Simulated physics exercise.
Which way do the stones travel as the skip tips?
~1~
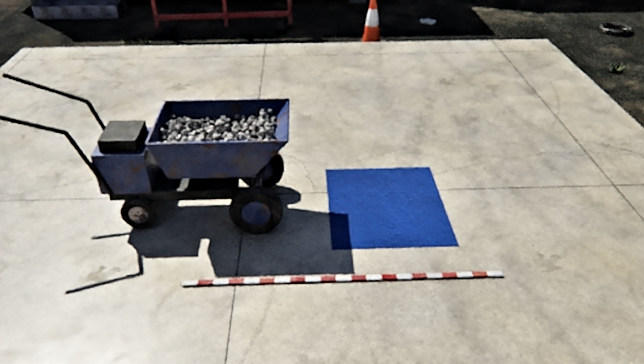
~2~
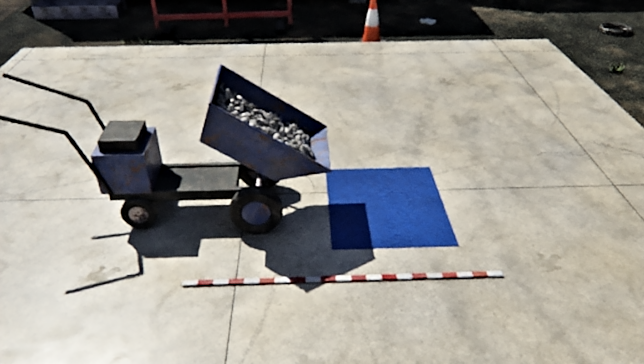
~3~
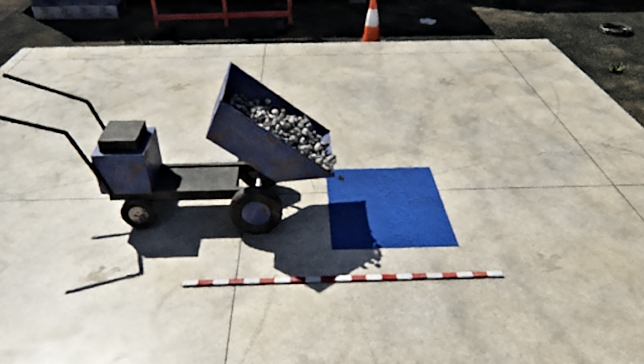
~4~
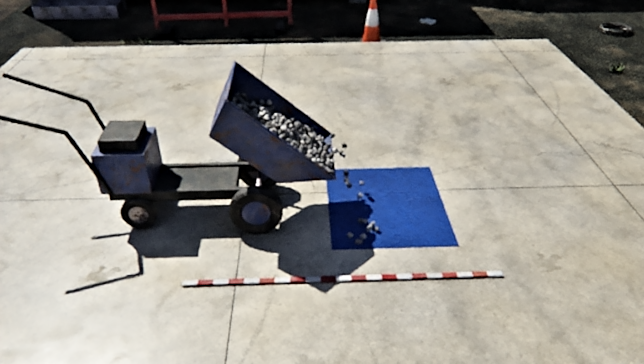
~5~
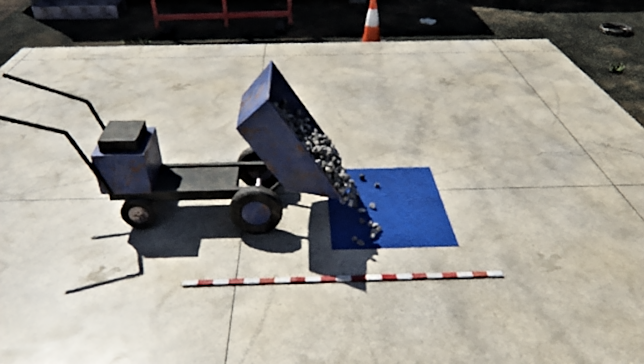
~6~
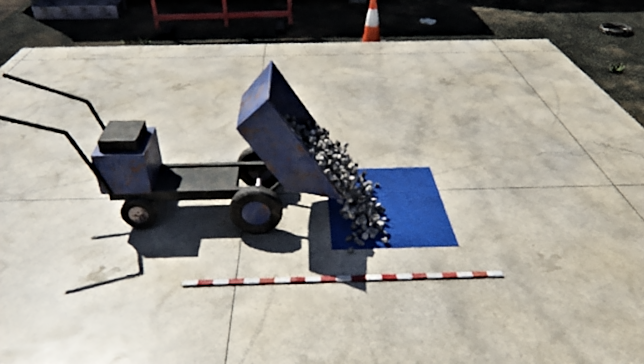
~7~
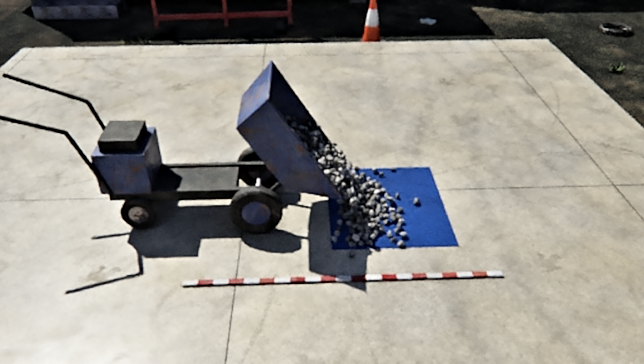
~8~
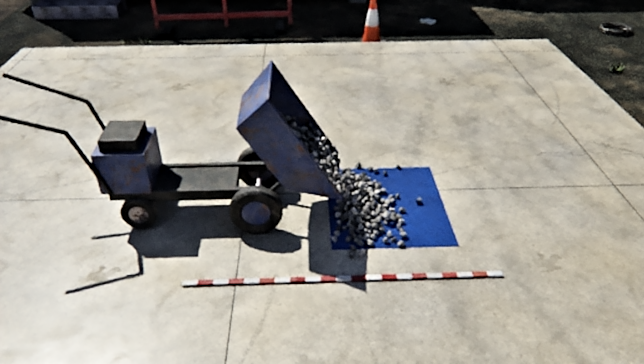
The stones move to the right, sliding down out of the skip and onto the blue sheet.
